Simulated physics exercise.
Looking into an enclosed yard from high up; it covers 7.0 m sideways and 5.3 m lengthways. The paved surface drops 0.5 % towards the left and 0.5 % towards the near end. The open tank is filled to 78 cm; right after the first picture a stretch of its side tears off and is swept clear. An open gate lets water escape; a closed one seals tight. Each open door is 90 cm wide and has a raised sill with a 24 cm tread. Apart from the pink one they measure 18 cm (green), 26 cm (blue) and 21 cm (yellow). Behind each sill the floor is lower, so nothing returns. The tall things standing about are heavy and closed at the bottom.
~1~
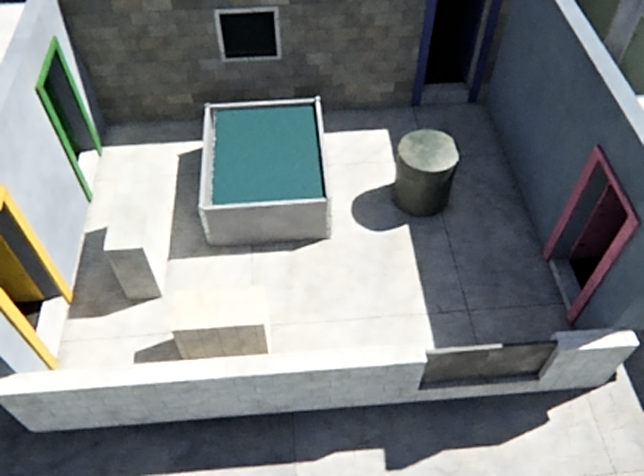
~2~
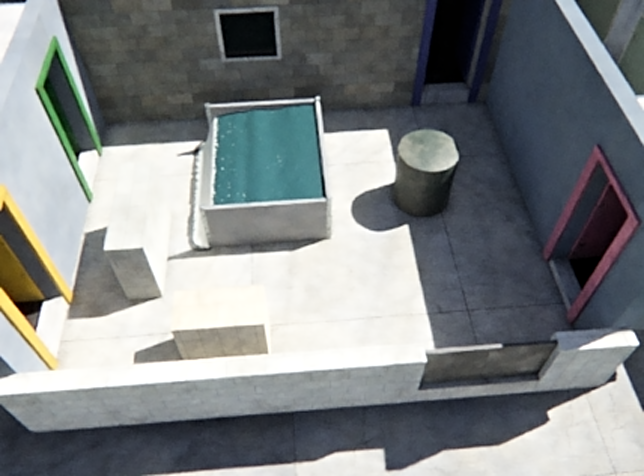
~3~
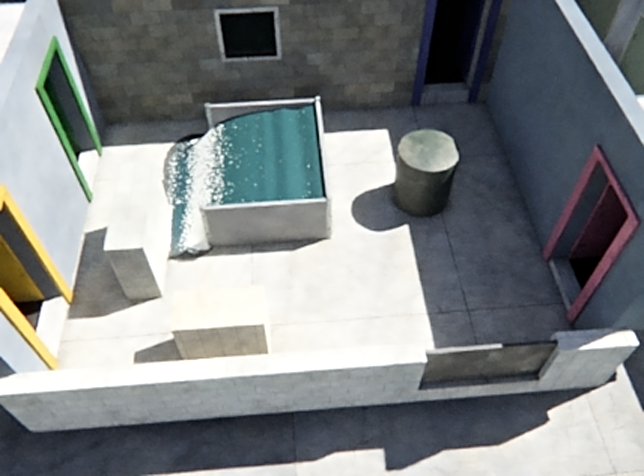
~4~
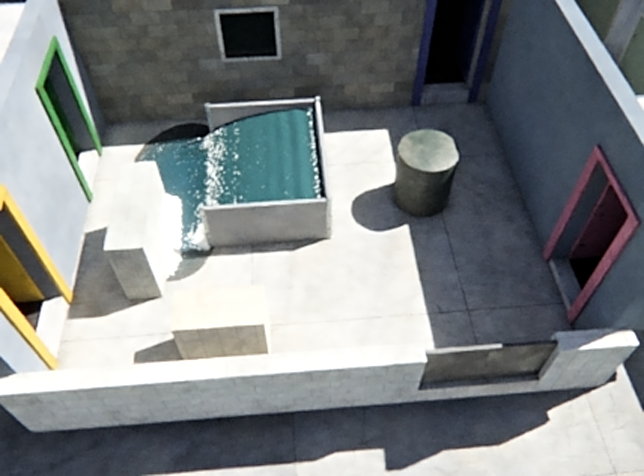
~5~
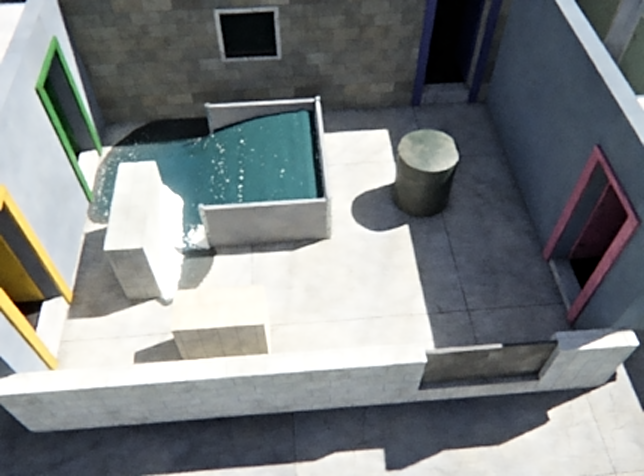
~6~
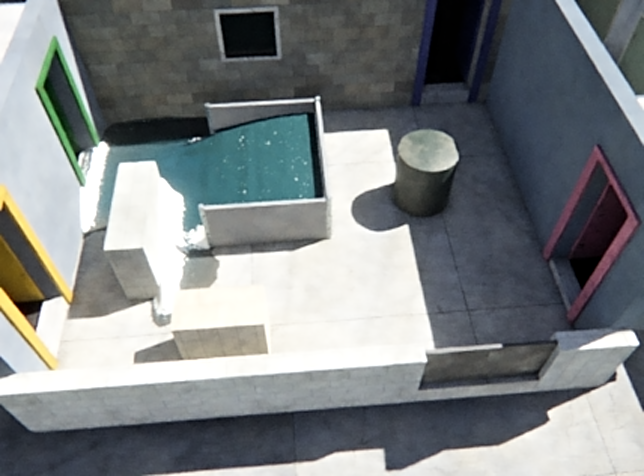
To begin with, an open tank of still, blue-green water stands in a walled yard with coloured door surrounds. Its left side gives way and foaming water pours out across the pale paving, then flows around a tall block and reaches the wall beside the green door.
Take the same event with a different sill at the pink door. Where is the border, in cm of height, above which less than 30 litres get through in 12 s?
Some 8 cm above the ground.
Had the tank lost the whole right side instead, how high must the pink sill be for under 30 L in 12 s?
Some 19 cm.
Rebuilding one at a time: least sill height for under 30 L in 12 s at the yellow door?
Roughly 16 cm at yellow.
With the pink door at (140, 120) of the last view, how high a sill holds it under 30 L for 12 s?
Roughly 31 cm.
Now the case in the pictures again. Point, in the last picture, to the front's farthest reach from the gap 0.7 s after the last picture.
Near (91, 399).
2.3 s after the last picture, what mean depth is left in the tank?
Roughly 15 cm on average.
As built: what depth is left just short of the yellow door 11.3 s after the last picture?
Roughly 9.0 cm deep.
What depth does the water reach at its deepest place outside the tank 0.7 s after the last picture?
Roughly 50 cm.
Then, 0.7 s after the last picture water covers 30 % of the floor, deepest (50 cm) near (99, 161); it has not reached the pink door.
Then, 2.3 s after the last picture water covers 60 % of the floor, deepest (29 cm) near (105, 133); it has not reached the pink door.
Then, 11.3 s after the last picture water covers 95 % of the floor, deepest (12 cm) near (303, 382); 8 cm at the pink door, 1 litre in over its 13 cm sill.
At the pink door as built, the water peaked near 15 cm, 6.7 s after the last picture.
Run again over the same 12 s with other heights there, 43 litres in over 7 cm, 9 litres over 10 cm. The limit of 30 litres is kept from about 8 cm up.
